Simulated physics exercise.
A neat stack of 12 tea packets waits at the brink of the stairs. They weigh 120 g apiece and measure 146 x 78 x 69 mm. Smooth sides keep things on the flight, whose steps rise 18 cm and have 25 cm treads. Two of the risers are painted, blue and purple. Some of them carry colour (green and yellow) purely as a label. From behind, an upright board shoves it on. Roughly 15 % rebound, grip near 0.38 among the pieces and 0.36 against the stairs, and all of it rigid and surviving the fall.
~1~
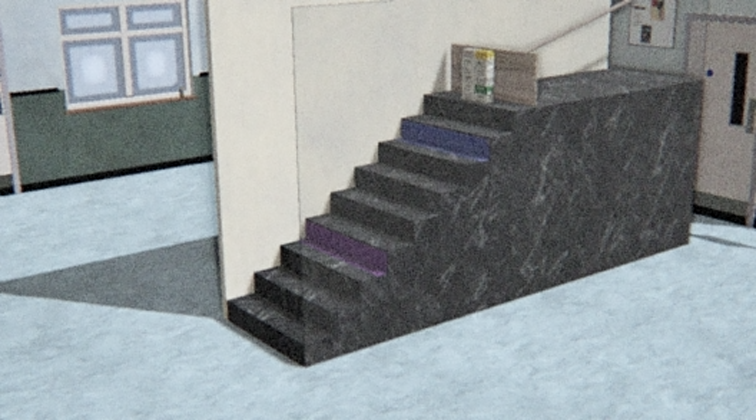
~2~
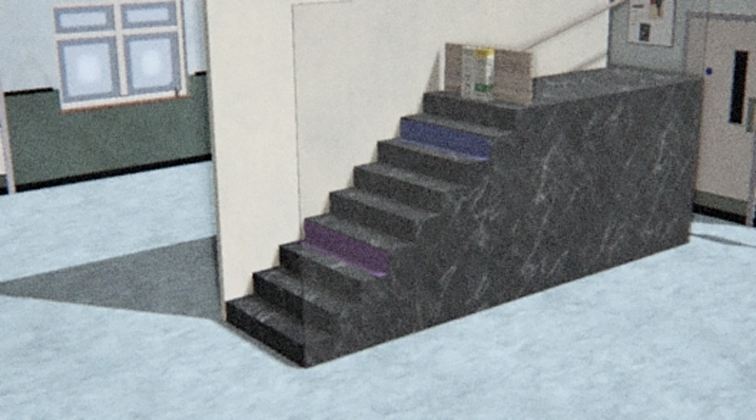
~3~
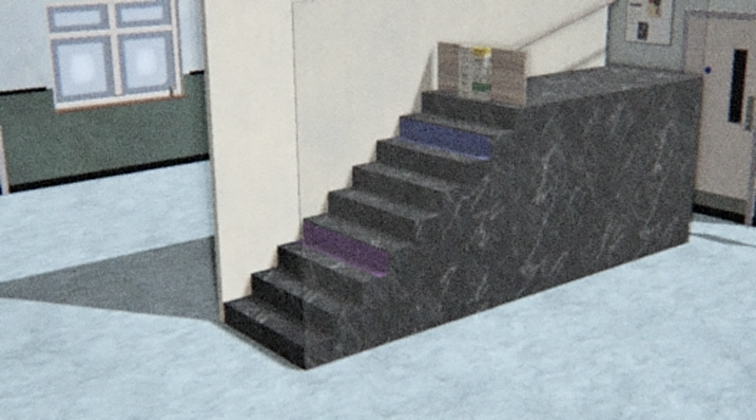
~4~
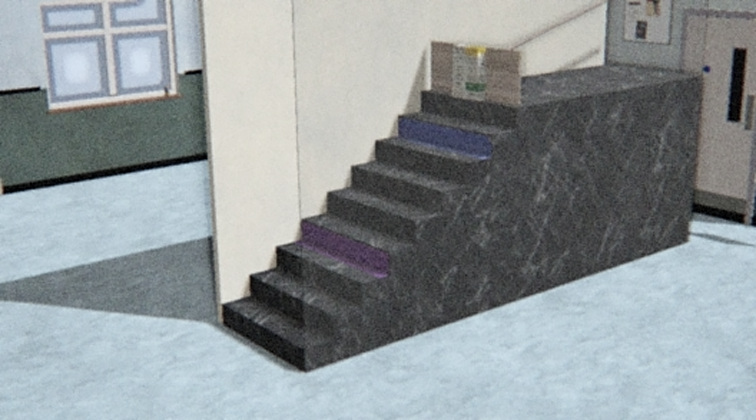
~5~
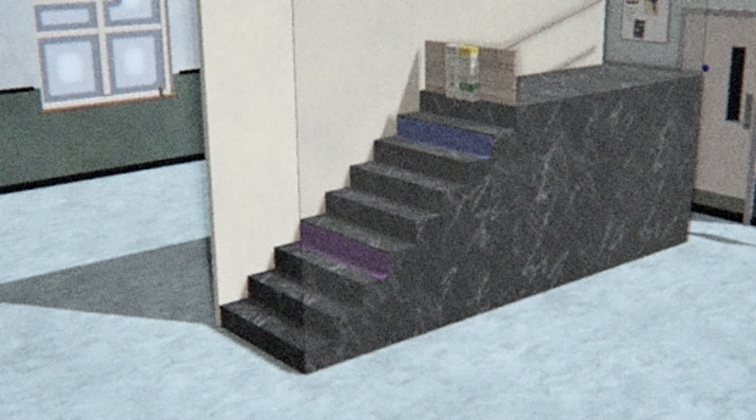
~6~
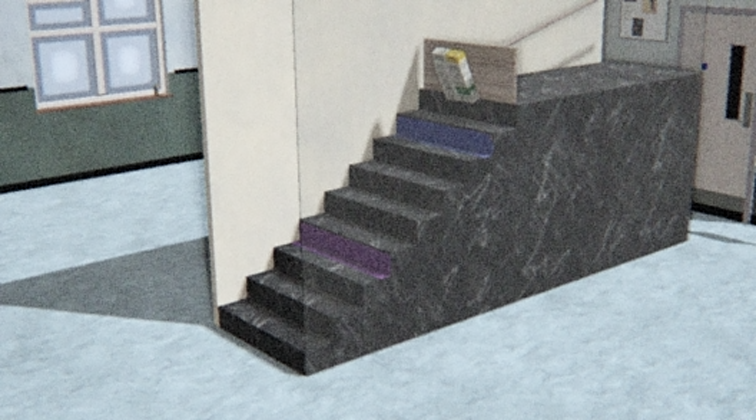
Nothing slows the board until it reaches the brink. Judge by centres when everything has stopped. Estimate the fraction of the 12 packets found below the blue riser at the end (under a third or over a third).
The answer is past a third of them.
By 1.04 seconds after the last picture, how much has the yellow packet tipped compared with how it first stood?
Roughly 25 degrees.
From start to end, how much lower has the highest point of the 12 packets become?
Roughly 51 cm.
Then, 0.08 s after the last picture, 4 of the 12 packets below the blue riser; green packet leaning 52°, 7 cm lower; yellow packet leaning 45°, 13 cm lower.
Then, 0.24 s after the last picture, 8 of the 12 packets below the blue riser; green packet on its side; yellow packet on its side.
Then, 1.04 s after the last picture, 8 of the 12 packets below the blue riser; green packet on its side; yellow packet leaning 25°, 1.19 m lower.
By the end, 8 of the 12 packets below the blue riser; green packet on its side; yellow packet 1.22 m lower. That is 67 per cent. As the last picture would show them, middles, green packet near (458, 117), yellow packet near (327, 224).
